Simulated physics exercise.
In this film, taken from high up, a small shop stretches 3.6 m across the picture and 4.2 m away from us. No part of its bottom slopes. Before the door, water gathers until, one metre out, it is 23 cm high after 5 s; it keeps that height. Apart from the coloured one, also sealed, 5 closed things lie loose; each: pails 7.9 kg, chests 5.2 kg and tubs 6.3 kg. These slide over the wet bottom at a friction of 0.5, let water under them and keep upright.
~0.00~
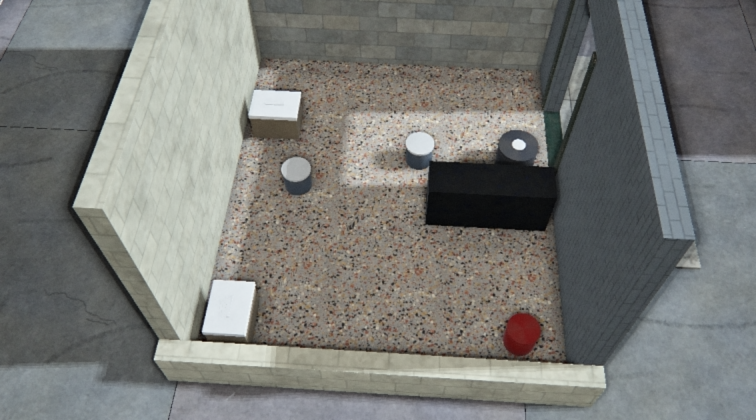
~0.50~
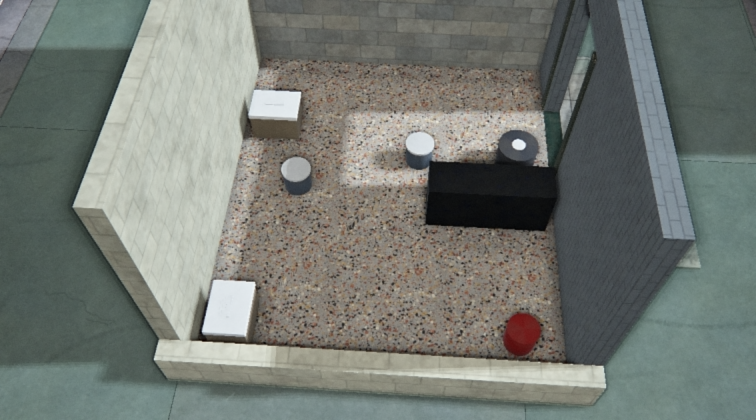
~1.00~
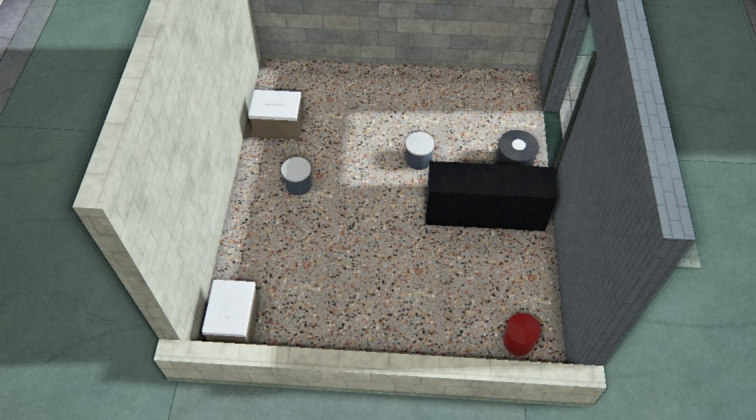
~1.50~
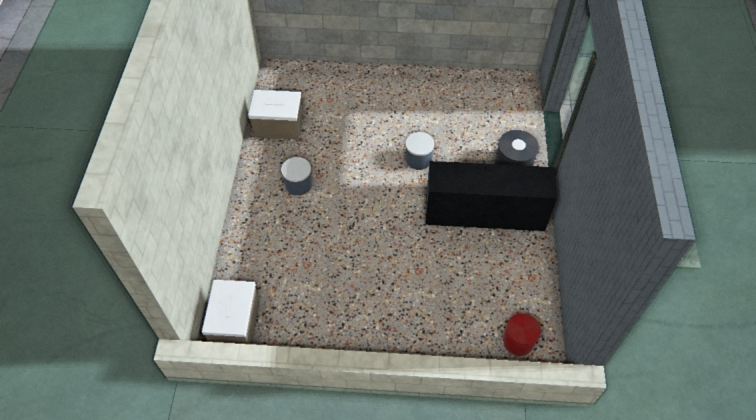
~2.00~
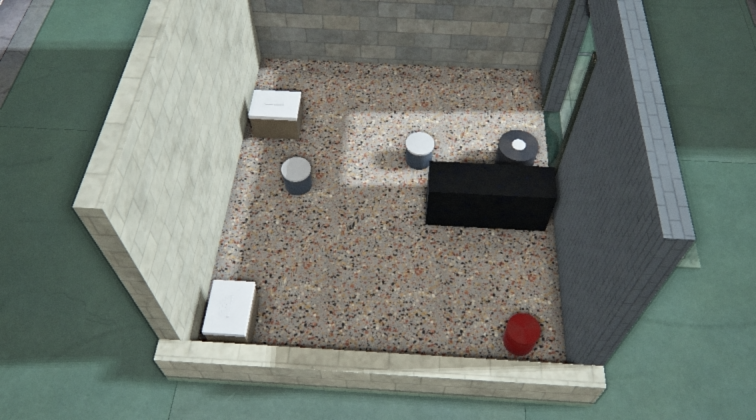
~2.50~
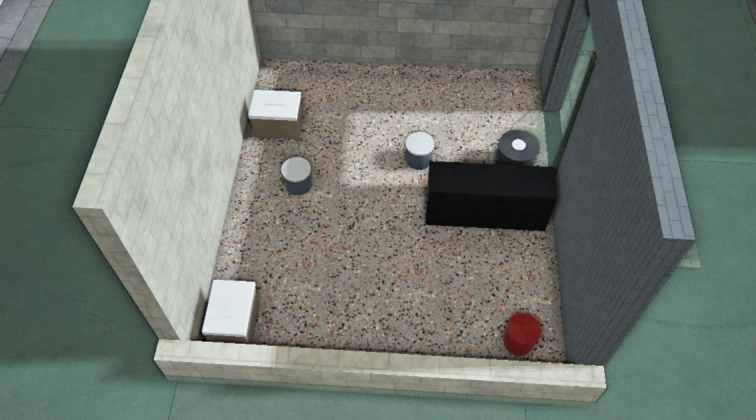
A small, roofless shop with a speckled floor is seen from high above, with paved ground outside. Two white-topped chests stand along the left wall, three grey or pale tubs sit farther back, and a long black block and a red pail are at the right. Murky green water spreads over the grey paving and shows at the right-hand doorway, while the objects and camera stay still.
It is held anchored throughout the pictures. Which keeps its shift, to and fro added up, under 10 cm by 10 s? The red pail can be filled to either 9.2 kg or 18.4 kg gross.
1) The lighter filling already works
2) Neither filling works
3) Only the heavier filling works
1.
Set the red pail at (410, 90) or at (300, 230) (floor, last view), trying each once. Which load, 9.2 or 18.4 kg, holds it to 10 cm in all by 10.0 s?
The first try gives success with heavier only; the second gives success with heavier only.
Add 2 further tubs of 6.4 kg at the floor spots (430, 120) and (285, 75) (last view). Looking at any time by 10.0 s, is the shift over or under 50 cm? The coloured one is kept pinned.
Order as asked: Goes beyond / goes beyond.
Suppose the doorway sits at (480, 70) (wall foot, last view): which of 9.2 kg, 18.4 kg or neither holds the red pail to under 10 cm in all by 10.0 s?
In that case the lighter option suffices.
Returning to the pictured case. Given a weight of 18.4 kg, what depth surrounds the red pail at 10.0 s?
Depth: Approx. 2 cm.
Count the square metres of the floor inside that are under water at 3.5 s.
About 2.0 m2 is covered.
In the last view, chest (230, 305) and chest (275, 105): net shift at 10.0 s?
They've ended up 100 cm and 200 cm away, in that order.
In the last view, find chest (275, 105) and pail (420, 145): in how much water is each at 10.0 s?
Close to 9 and 9 centimetres.
After 3.5 s the red pail would be 0 cm from its start with 9.2 kg and 0 cm from its start with 18.4 kg; 0 cm of water round it then.
After 4.5 s the red pail would be 0 cm from its start with 9.2 kg and 0 cm from its start with 18.4 kg; 0 cm of water round it then.
After 7.0 s the red pail would be 0 cm from its start with 9.2 kg and 0 cm from its start with 18.4 kg; 0 cm of water round it then.
After 10.0 s the red pail would be 0 cm from its start with 9.2 kg and 0 cm from its start with 18.4 kg; 2 cm of water round it then.
